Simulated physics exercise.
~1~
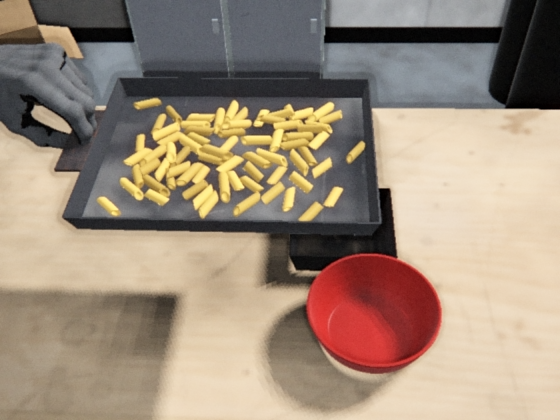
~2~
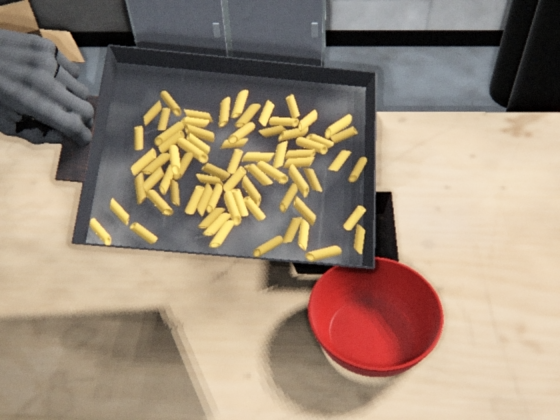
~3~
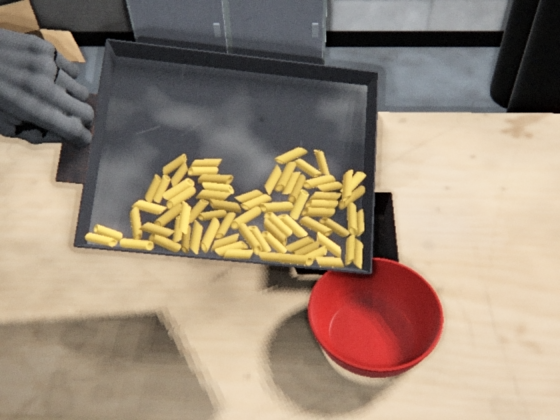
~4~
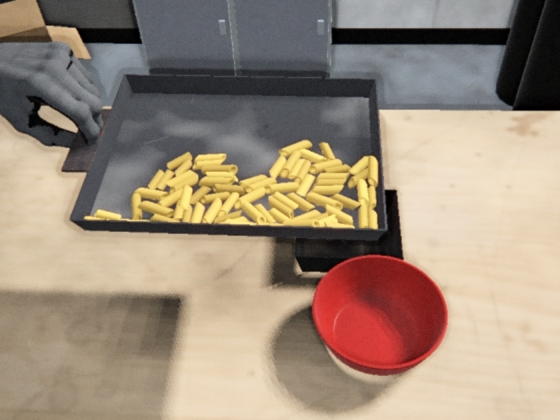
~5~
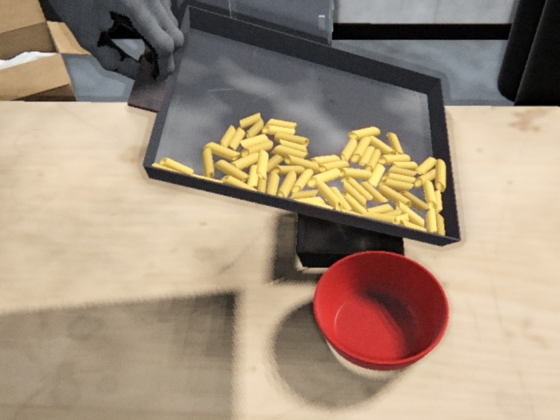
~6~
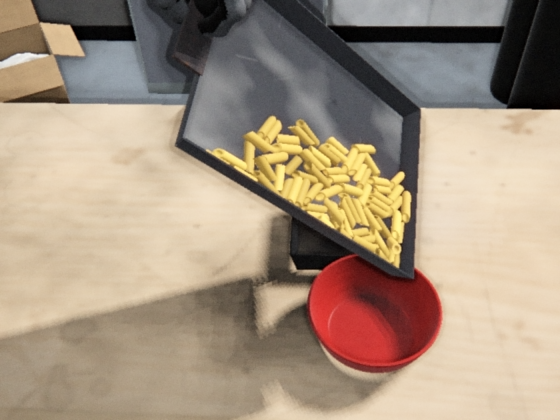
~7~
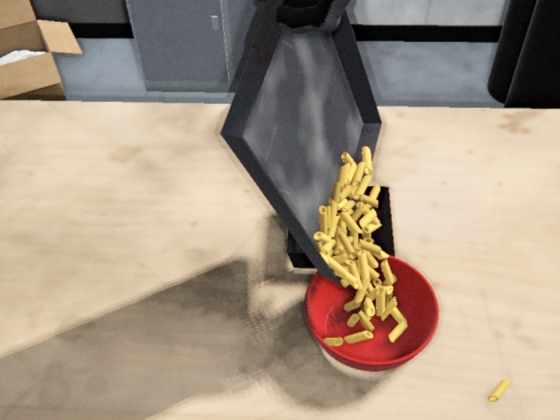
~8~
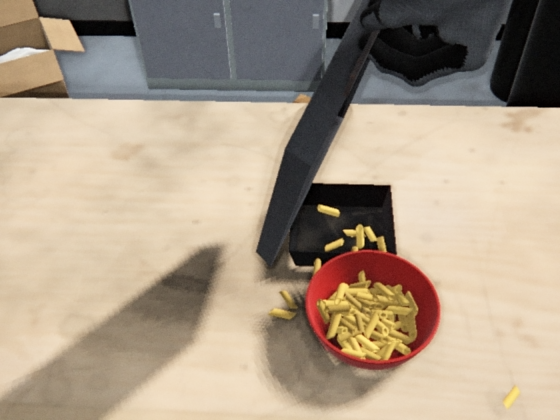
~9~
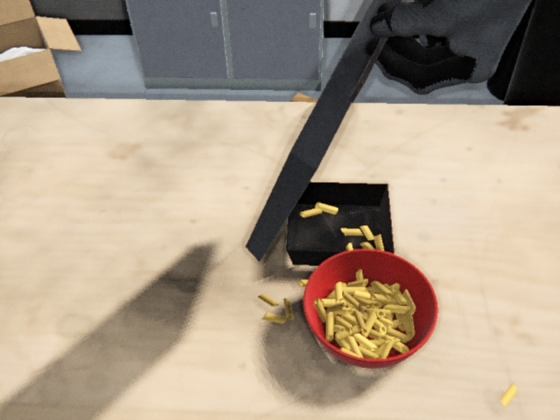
We see a gloved hand tilt a dark tray of yellow pasta tubes towards the front, level it, then swing it right and tip it steeply over a red bowl. Most pieces land in the bowl, while a few end up in the black tin behind and on the table.
